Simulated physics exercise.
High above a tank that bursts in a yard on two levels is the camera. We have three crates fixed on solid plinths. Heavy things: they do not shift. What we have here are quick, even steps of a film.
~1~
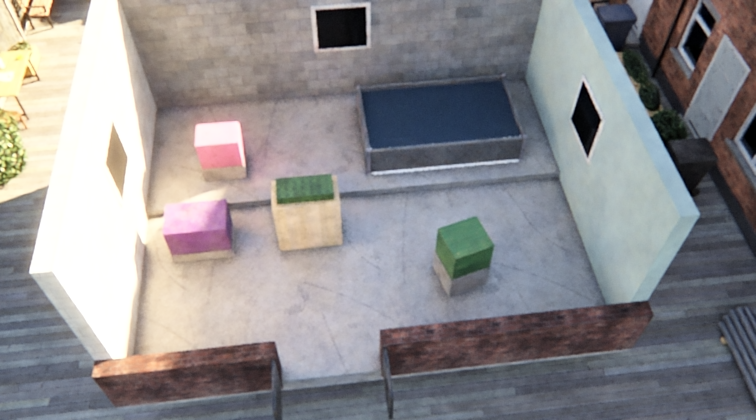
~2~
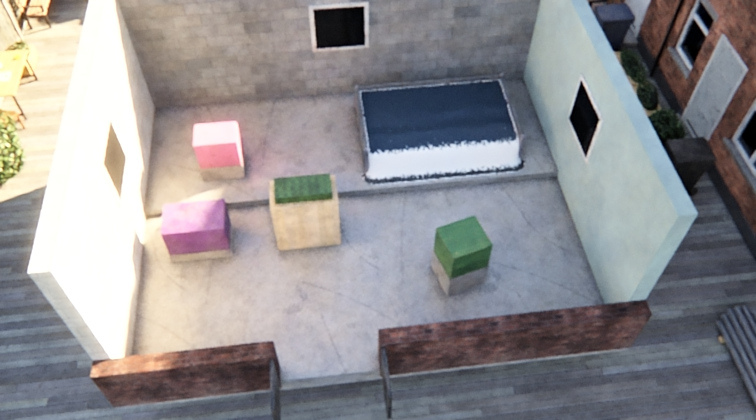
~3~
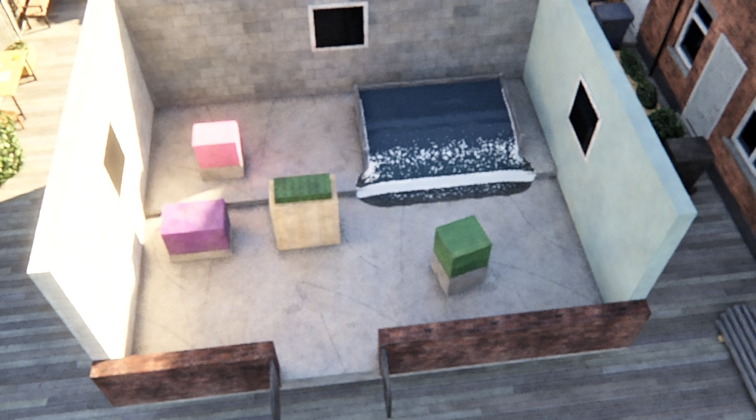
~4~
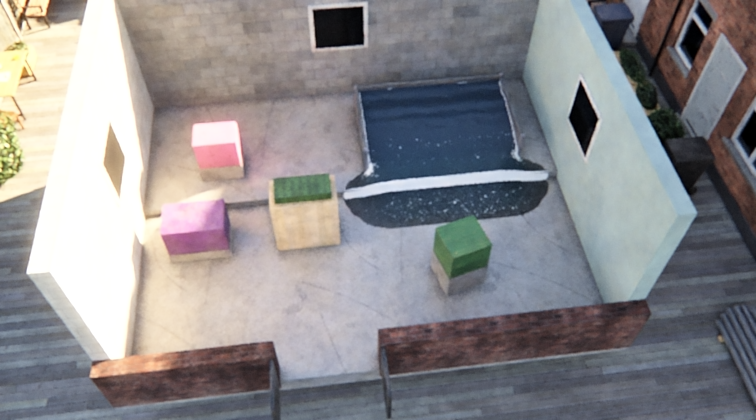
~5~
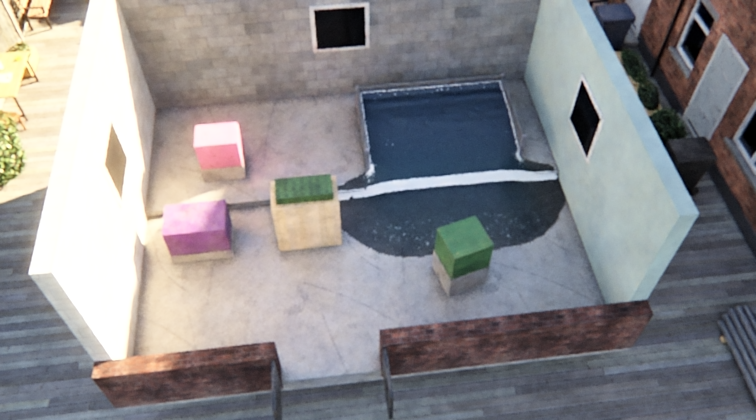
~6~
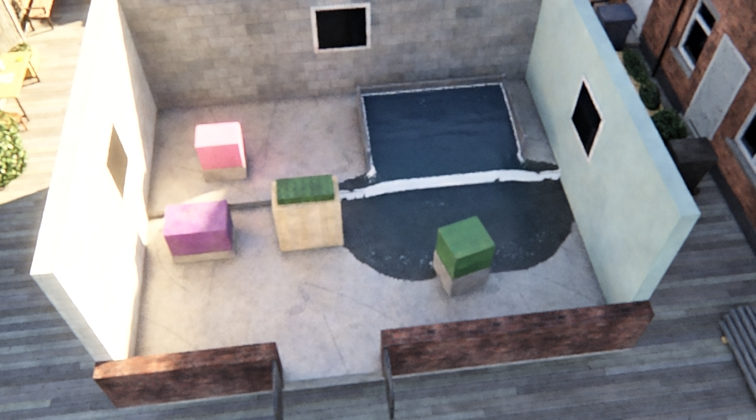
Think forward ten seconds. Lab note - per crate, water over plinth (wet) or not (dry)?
The pink crate is spared; the green crate is spared; the purple crate is spared.
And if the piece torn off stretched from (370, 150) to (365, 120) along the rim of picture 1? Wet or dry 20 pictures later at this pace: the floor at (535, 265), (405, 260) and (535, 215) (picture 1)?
Untouched, untouched, untouched.
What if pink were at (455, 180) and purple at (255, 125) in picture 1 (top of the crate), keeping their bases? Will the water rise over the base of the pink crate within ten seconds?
The pink crate is flooded.
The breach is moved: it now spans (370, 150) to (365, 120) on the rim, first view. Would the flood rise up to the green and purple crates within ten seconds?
First, the green crate is not reached; second, the purple crate is flooded.
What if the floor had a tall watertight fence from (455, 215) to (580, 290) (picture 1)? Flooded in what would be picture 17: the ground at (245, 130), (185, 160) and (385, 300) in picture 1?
Outcome by spot, in order - unwatered, unwatered, watered.
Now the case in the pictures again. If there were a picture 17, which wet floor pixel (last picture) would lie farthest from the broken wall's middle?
The farthest point of the front sits at (300, 364).
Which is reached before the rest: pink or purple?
First comes the crate marked purple.
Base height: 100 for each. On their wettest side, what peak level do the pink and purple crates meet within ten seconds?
I'd put it at some 0 % for one and some 70 % for the other, in that order.
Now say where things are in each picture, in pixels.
The first picture shows still water in the water tank at (439, 115).
In the second picture, water pours out at (444, 157) and has run to (520, 164).
In the third picture, the front is at (529, 170), out from the gap at (443, 158).
In the fourth picture, water pours out at (443, 159) and has run to (362, 214).
In the fifth picture, the front is at (560, 184), out from the gap at (444, 160).
In the sixth picture, water pours out at (445, 160) and has run to (548, 251).
A moment on, water covers 35 % of the floor; the pink crate not reached, the green crate water round its plinth, the purple crate not reached.
Next, water covers 45 % of the floor; the pink crate not reached, the green crate water round its plinth, the purple crate not reached.
Then, water covers 50 % of the floor; the pink crate not reached, the green crate water round its plinth, the purple crate water round its plinth.
Later, water covers 65 % of the floor; the pink crate not reached, the green crate water round its plinth, the purple crate water round its plinth.
In the end, water covers 65 % of the floor; the pink crate stayed above the water, the green crate stayed above the water, the purple crate stayed above the water.
